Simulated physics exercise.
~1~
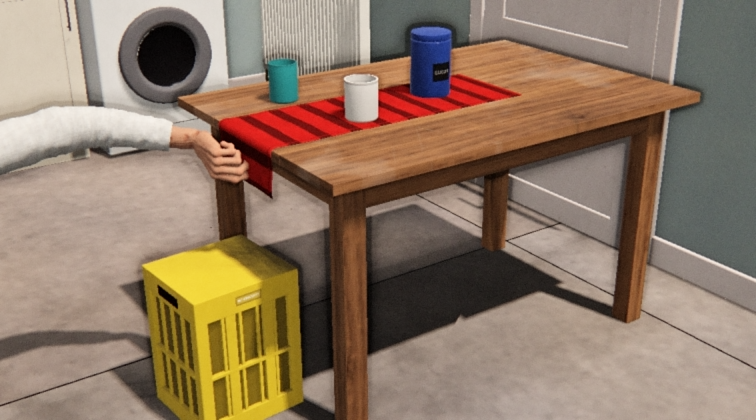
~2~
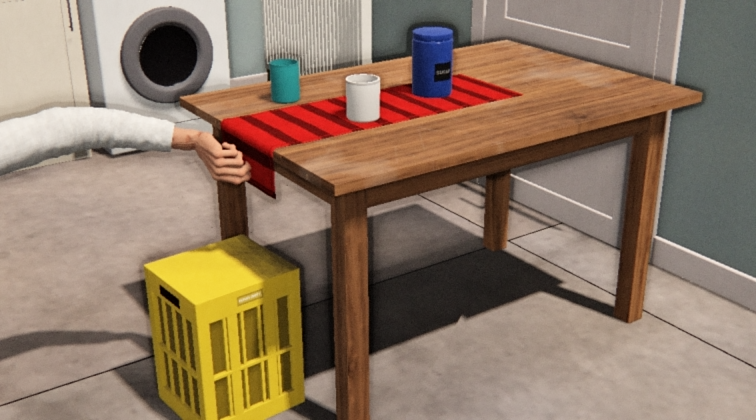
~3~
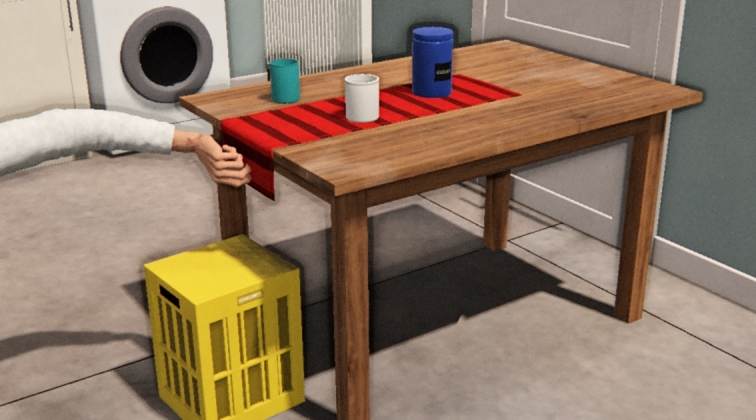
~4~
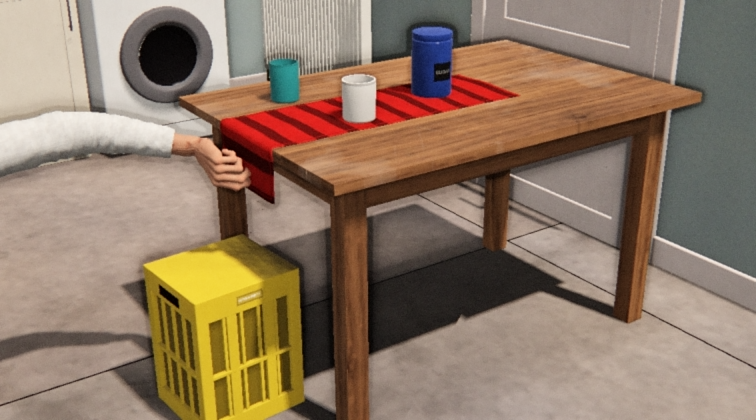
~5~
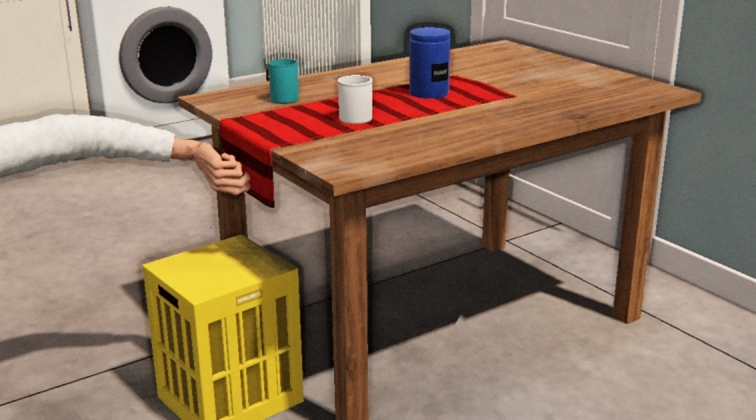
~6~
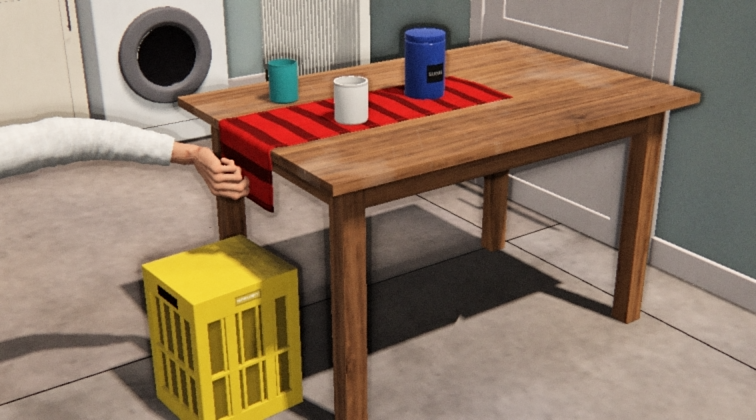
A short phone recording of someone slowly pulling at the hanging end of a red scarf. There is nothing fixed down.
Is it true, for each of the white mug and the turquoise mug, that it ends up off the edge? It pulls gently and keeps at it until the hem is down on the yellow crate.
Checked: For the white mug false, for the turquoise mug false.
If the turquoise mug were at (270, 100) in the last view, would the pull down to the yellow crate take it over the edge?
In that case it goes over the edge.
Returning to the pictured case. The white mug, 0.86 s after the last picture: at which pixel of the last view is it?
Approx. location: (296, 112).
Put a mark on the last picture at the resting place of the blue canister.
About (367, 75).
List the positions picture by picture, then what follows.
Scarf end (273, 199); white mug (361, 79); turquoise mug (282, 62); blue canister (431, 31); top of the crate (212, 282), in the first picture.
Scarf end (276, 198), far hem (523, 95); turquoise mug (284, 62); turquoise mug stands beside the cloth, in the second picture.
Scarf end (275, 200); white mug (362, 79), in the third picture.
Scarf end (275, 204), far hem (520, 96); turquoise mug (284, 62), in the fourth picture.
Scarf end (274, 208); white mug (355, 80), in the fifth picture.
Scarf end (274, 212), far hem (513, 97); white mug (351, 81); turquoise mug (282, 62); top of the crate (212, 282), in the sixth picture.
Then, 0.32 s on from there, hem going down; white mug carried along near (330, 105); turquoise mug in place.
Then, 0.86 s on from there, hem on the crate; white mug carried along near (296, 112); turquoise mug in place.
Then, 1.50 s on from there, hem on the crate; white mug carried along near (289, 113); turquoise mug in place.
In the end, hem on the crate; white mug carried along near (289, 113); turquoise mug in place. The white mug stays on the table and the turquoise mug remains up there.
